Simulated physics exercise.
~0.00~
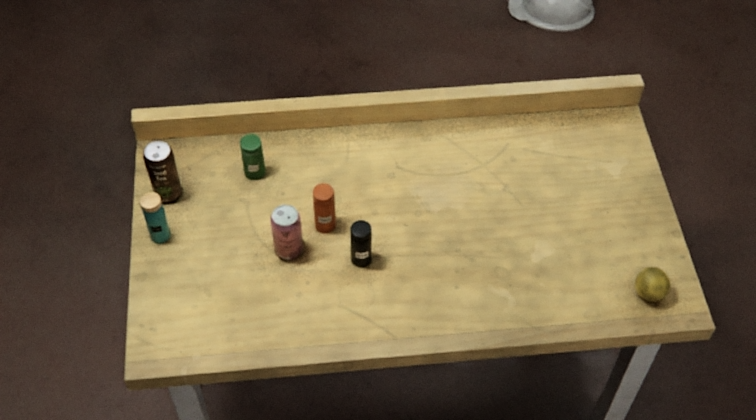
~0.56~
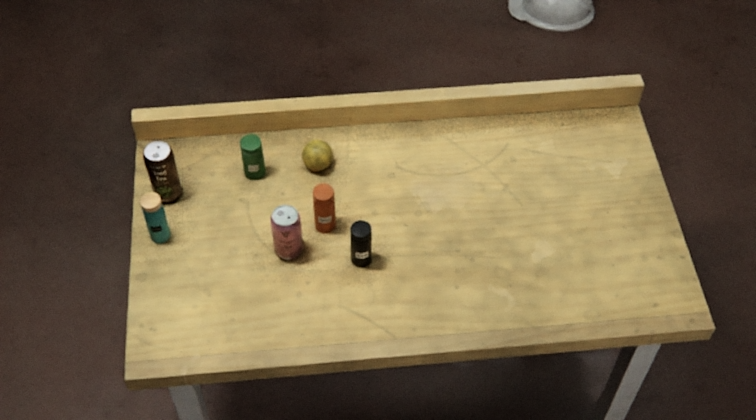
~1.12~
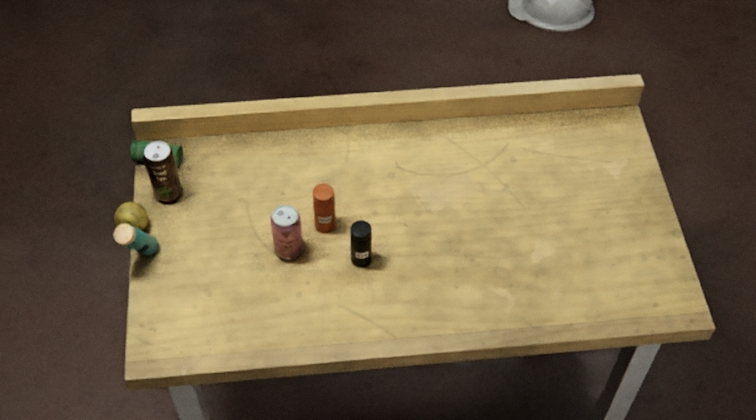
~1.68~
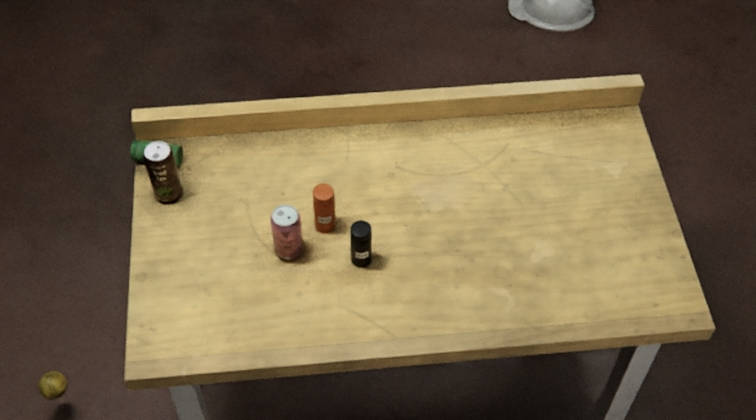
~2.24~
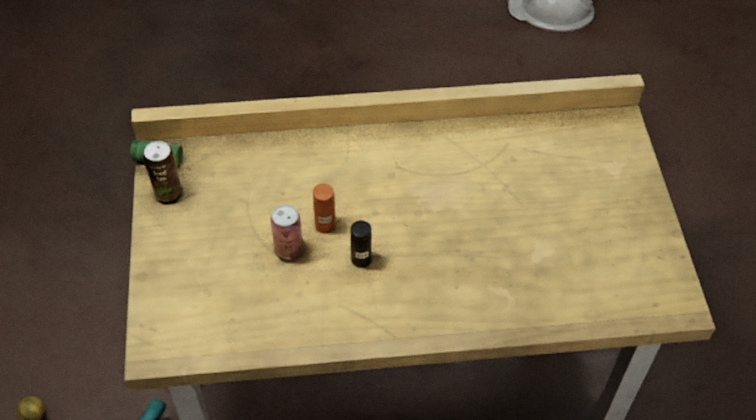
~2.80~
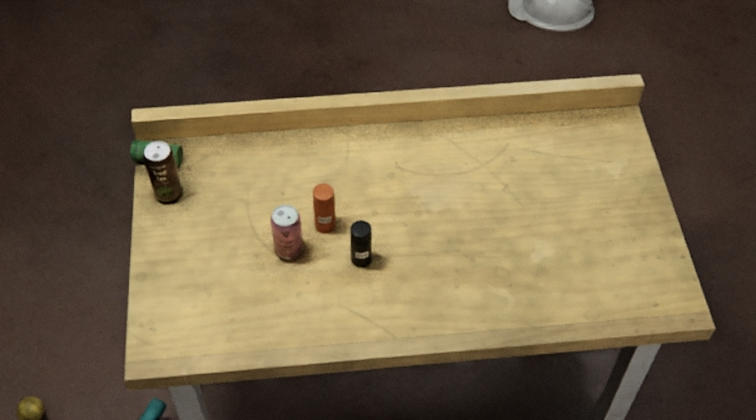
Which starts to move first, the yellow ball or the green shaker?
The yellow ball moves first, crossing the table while the green shaker is still standing in its place.
